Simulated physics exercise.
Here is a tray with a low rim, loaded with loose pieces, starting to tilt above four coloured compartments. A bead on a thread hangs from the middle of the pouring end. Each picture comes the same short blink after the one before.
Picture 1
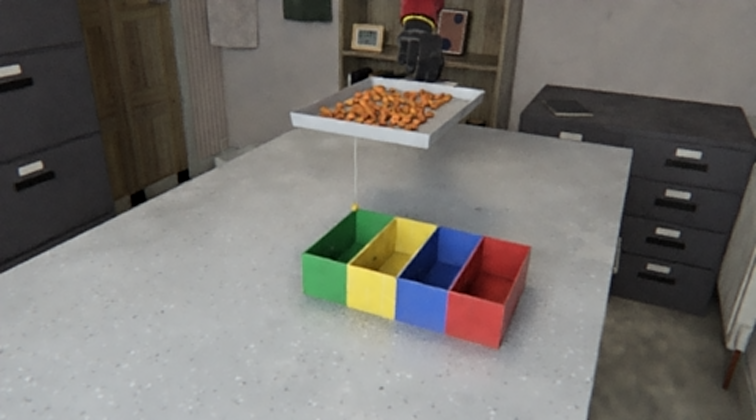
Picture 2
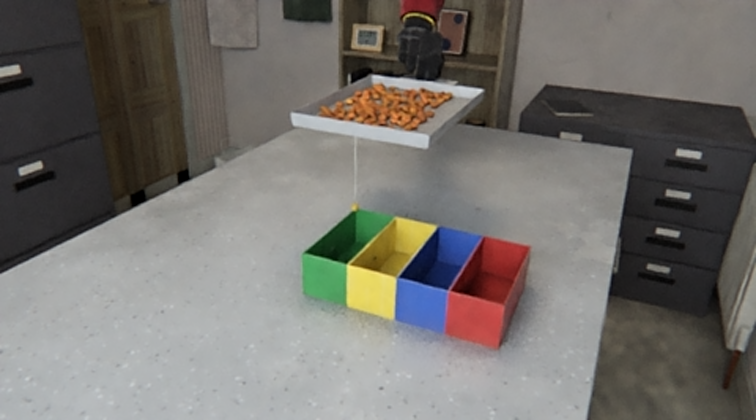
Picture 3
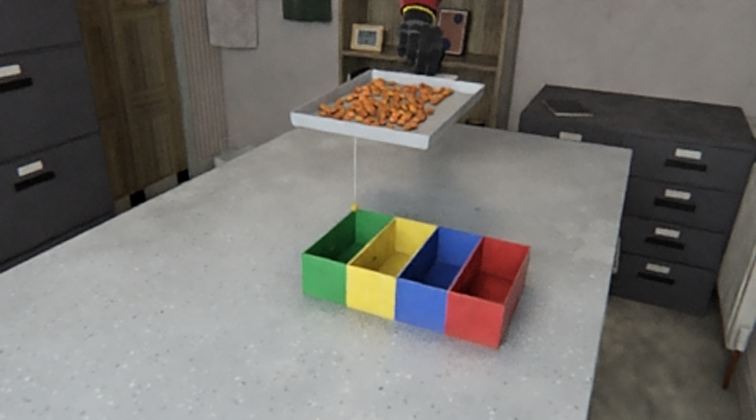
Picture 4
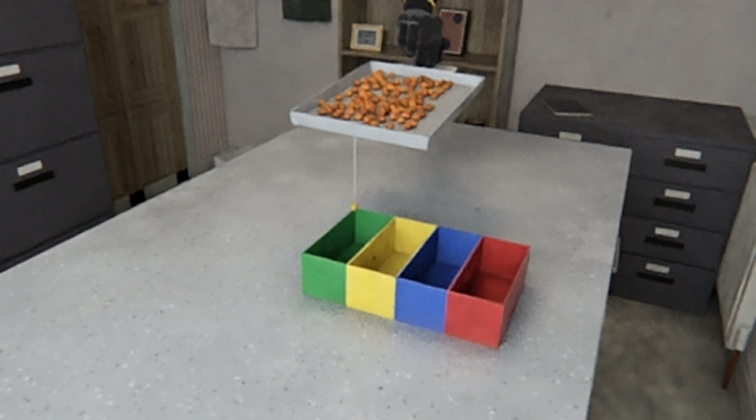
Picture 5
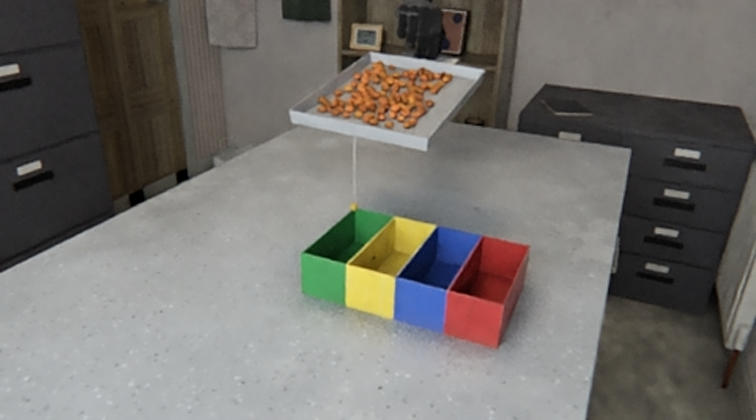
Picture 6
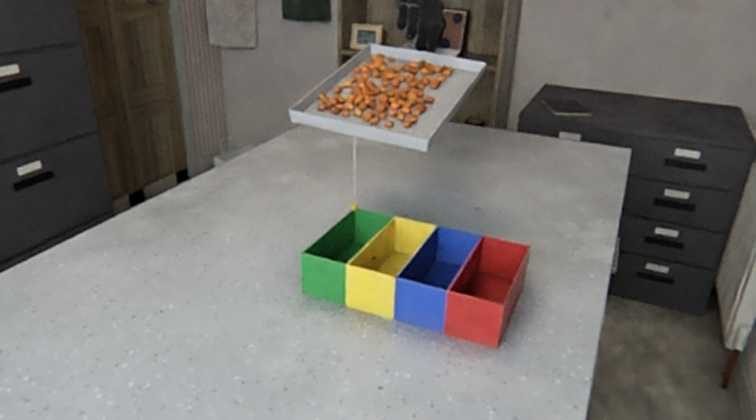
A shallow pale tray of orange-brown pieces hangs over a speckled grey tabletop, seen from slightly above in a room with dark drawers and wooden shelving. Below it sit four joined compartments, green, yellow, blue and red from left to right, beside a yellow bead on a thread. A dark-gloved hand behind rises as the tray's far side lifts slightly, while the camera stays still.
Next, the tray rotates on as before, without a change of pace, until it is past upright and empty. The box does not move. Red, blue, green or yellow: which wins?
The yellow one ends fullest.
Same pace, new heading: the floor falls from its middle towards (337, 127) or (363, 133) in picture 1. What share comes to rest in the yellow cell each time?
The first gives 0 %, the second 20 %.
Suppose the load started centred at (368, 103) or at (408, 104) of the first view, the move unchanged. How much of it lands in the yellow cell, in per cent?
First some 40, then 60 per cent.
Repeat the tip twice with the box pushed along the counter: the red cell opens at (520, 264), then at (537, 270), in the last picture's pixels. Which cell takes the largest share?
One: The cell in green. Two: The cell in green.
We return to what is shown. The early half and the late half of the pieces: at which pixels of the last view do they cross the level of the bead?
The first part at (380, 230); the rest at (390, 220).
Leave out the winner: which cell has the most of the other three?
In second place: The green one.
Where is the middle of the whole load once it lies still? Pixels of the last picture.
Around (378, 276).
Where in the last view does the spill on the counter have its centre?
Near (297, 273).
Shortly afterwards, tray tipped steeply; all but a few on the tray; only a few falling or outside the box.
Next, tray tipped right over; near a third on the tray; near a quarter in the yellow cell; a little in the green cell; only a few in the blue cell; near a quarter falling or outside the box.
Some moments later, tray tipped past a quarter turn; near half in the yellow cell; near a third in the green cell; only a few in the blue cell; a little falling or outside the box.
In the end, tray tipped past a quarter turn; near half in the yellow cell; near a third in the green cell; only a few in the blue cell; none at all in the red cell; a little outside the box.
